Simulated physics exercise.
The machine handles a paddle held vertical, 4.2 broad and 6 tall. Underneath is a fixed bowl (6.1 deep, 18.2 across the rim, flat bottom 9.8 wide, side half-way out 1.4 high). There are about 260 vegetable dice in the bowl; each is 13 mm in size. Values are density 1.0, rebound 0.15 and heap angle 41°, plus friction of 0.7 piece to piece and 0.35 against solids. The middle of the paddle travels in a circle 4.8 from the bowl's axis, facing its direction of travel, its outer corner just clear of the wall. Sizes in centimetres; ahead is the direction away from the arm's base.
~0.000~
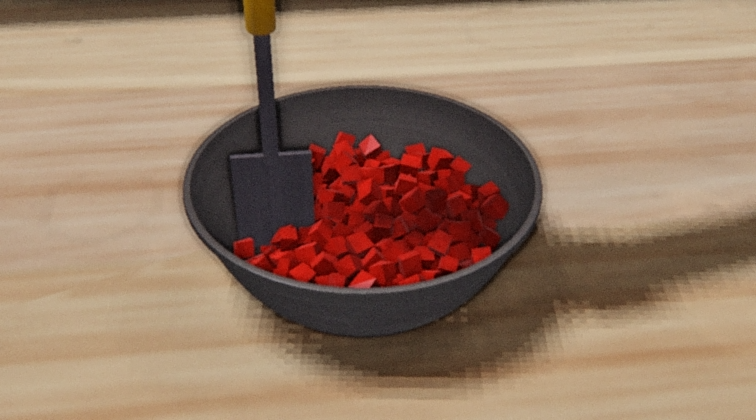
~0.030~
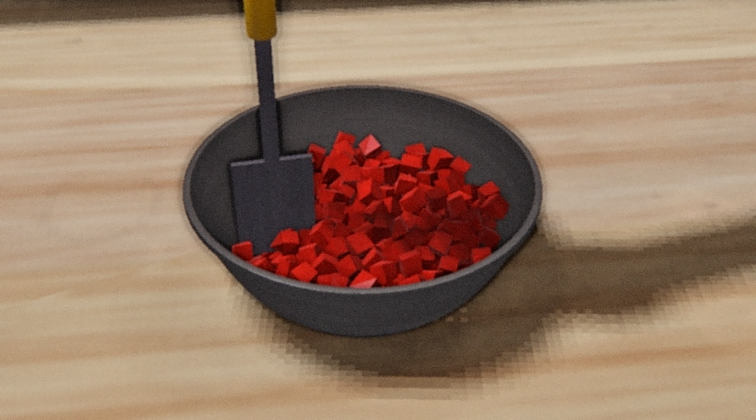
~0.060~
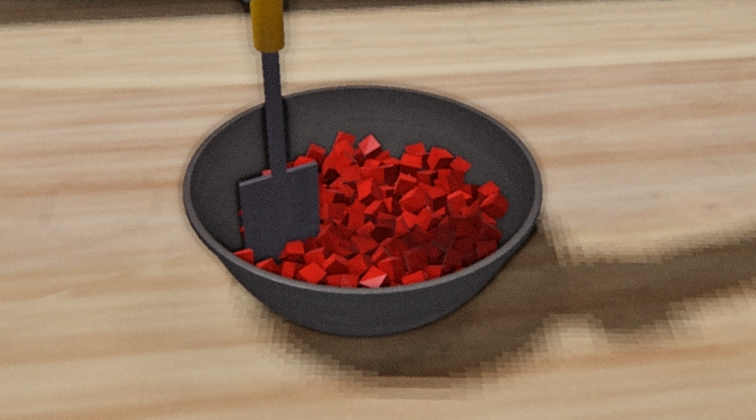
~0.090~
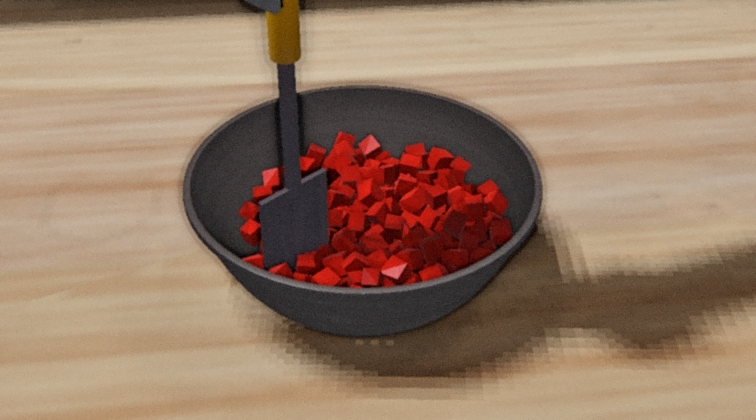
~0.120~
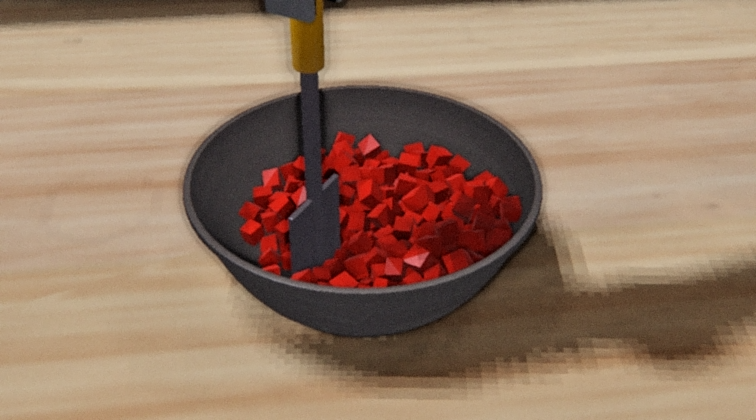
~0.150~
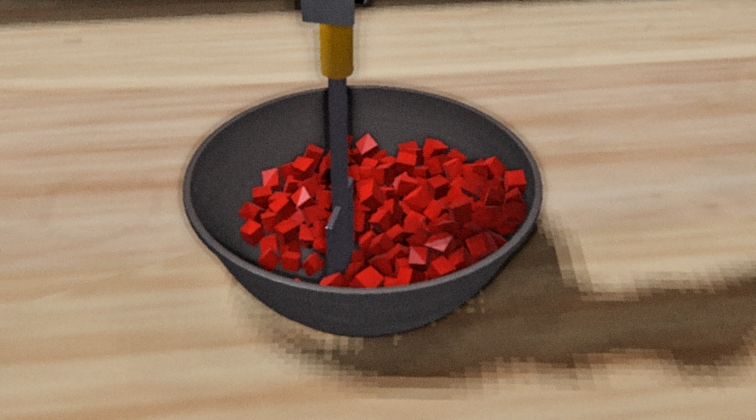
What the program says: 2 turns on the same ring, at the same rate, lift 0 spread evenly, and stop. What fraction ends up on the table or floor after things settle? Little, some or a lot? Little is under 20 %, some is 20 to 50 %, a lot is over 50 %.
Some.
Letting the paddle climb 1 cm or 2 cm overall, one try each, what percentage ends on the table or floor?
Around 35 percent, then 35 percent.
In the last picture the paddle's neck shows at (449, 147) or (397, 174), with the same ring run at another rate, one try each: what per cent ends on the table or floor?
About 70 per cent, then about 55 per cent.
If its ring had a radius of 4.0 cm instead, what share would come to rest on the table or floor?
Near 35 percent.
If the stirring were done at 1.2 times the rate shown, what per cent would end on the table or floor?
I'd say about 50 %.
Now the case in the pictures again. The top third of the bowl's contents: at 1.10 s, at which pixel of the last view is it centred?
In the last picture it sits around (370, 121).
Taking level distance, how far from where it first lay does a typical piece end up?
9 centimetres.
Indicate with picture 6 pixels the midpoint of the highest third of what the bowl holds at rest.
Roughly pixel (329, 279).
After 0.62 s, 326° round, highest piece 9 above the table; 200 in the bowl, 49 on the table or floor, 9 in flight or on the tool.
After 1.10 s, 221° round, highest piece 8 above the table; 169 in the bowl, 82 on the table or floor, 7 in flight or on the tool.
After 1.53 s, 0° round, highest piece 6 above the table; 150 in the bowl, 108 on the table or floor.
After 2.23 s, 0° round, highest piece 6 above the table; 150 in the bowl, 108 on the table or floor.
In the end, 150 in the bowl, 108 on the table or floor. That is 42 % on the table or floor.
